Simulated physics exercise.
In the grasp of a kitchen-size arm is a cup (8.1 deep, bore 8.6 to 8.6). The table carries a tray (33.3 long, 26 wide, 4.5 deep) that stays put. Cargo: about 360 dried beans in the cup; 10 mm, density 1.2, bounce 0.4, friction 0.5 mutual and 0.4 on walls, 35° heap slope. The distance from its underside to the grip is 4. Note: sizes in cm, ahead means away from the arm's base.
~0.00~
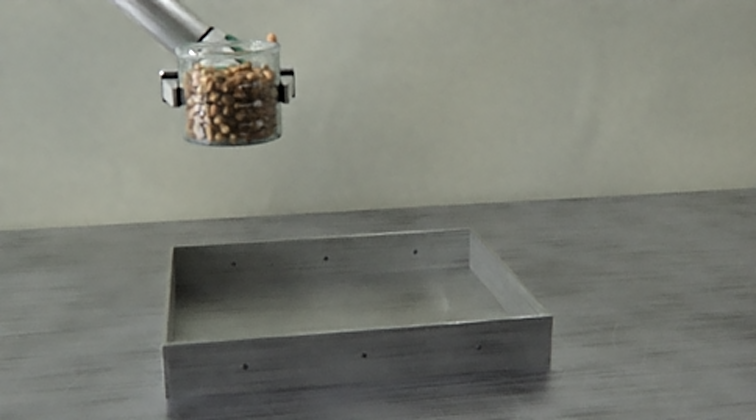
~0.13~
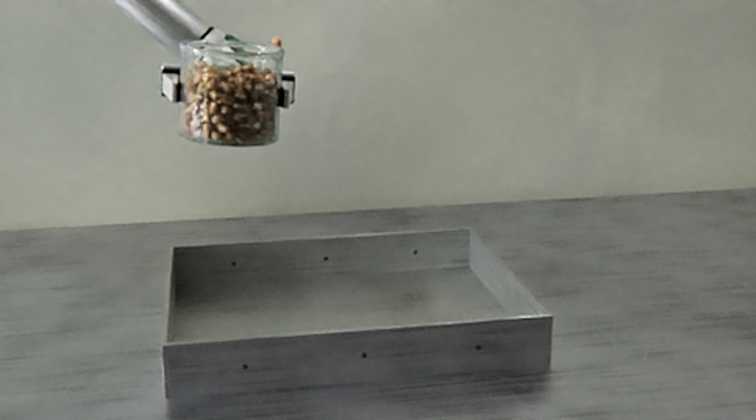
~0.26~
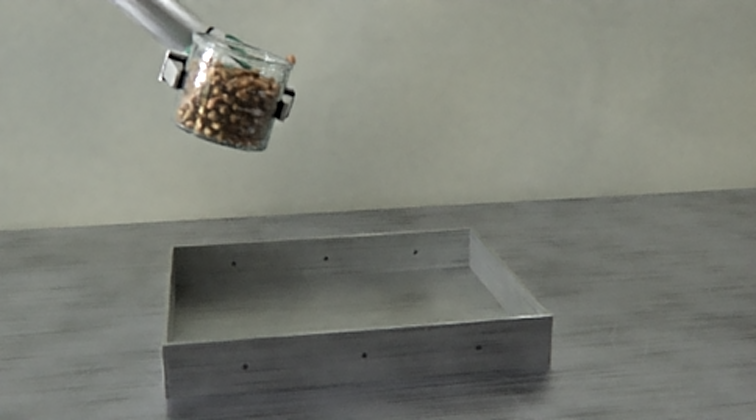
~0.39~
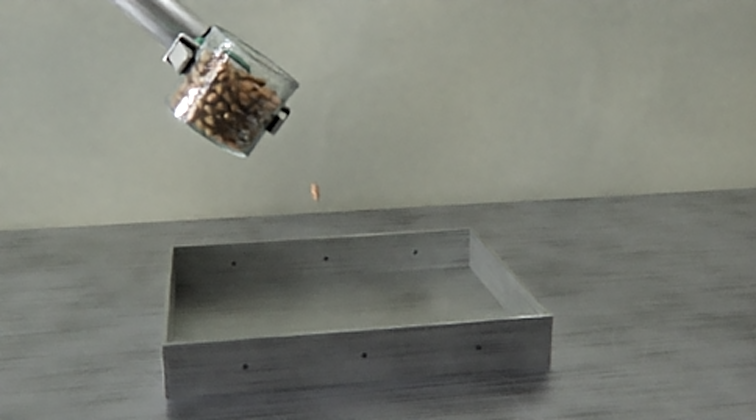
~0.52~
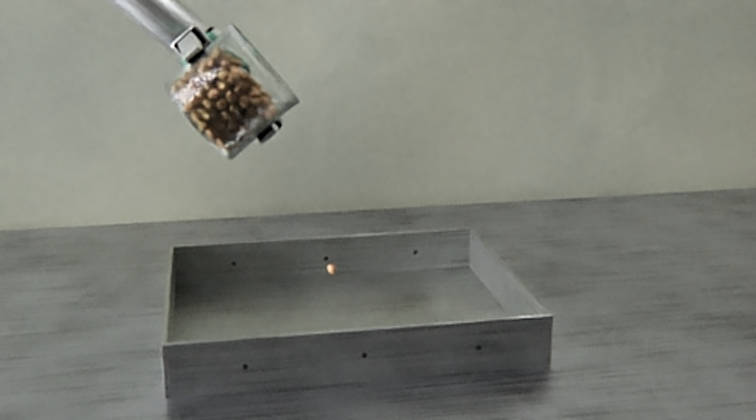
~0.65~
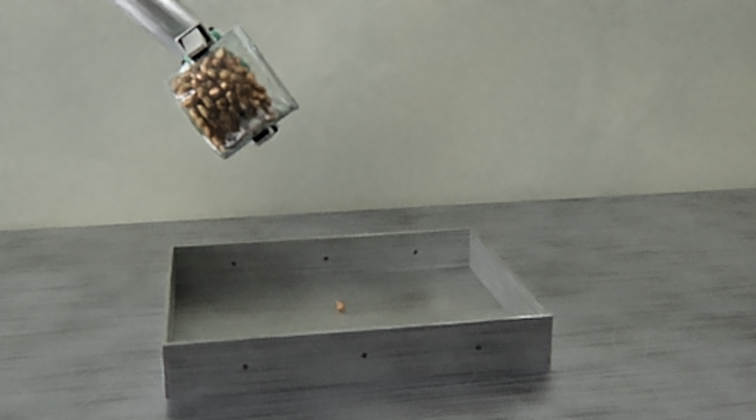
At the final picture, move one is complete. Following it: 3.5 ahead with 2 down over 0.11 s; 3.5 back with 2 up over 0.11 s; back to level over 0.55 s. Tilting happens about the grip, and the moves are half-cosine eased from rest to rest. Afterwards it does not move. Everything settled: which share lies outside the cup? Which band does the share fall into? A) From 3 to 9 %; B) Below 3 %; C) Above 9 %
A, from 3 to 9 %.
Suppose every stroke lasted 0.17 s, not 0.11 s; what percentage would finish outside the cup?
I'd expect close to 0 in a hundred.
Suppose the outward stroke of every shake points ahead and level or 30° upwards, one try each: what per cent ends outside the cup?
You'd get some 15 per cent with the first setting and some 25 per cent with the second.
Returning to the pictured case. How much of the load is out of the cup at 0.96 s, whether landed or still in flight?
About 5 per cent so far.
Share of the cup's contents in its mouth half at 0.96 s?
Mouth half: Close to 40 per cent.
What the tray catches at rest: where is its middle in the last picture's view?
Middle point: About (402, 323).
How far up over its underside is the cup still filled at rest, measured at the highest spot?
Height at rest: About 8.5 centimetres.
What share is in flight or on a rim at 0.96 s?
It amounts to roughly 4 in a hundred.
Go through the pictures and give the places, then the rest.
In the first frame, cup middle at (231, 94), level; upper third of the load around (233, 81), from x 190 to 275, top at y 40; 364 in the cup.
In the second frame, cup middle at (231, 94), tilted 5° forward; upper third of the load around (230, 81), from x 185 to 275, top at y 40.
In the third frame, cup middle at (231, 94), tilted 19° forward; upper third of the load around (226, 81), from x 180 to 290, top at y 55; 363 in the cup, 1 in flight or on a rim.
In the fourth frame, cup middle at (231, 94), tilted 37° forward; upper third of the load around (221, 80), from x 175 to 315, top at y 55; 363 in the cup, 1 in flight or on a rim.
In the fifth frame, cup middle at (231, 94), tilted 51° forward; upper third of the load around (220, 78), from x 175 to 330, top at y 50; 363 in the cup, 1 in the tray.
In the sixth frame, cup middle at (231, 94), tilted 56° forward; upper third of the load around (220, 78), from x 175 to 340, top at y 50; 363 in the cup, 1 in the tray.
By 0.96 s, tilted 53° forward, highest piece 27 above the table; 346 in the cup, 3 in the tray, 15 in flight or on a rim.
By 1.27 s, tilted 10° forward, highest piece 27 above the table; 344 in the cup, 20 in the tray.
By 1.62 s, level, highest piece 28 above the table; 344 in the cup, 20 in the tray.
By 2.67 s, level, highest piece 28 above the table; 344 in the cup, 20 in the tray.
Final count, 344 in the cup, 20 in the tray. That is 5 % outside the cup.
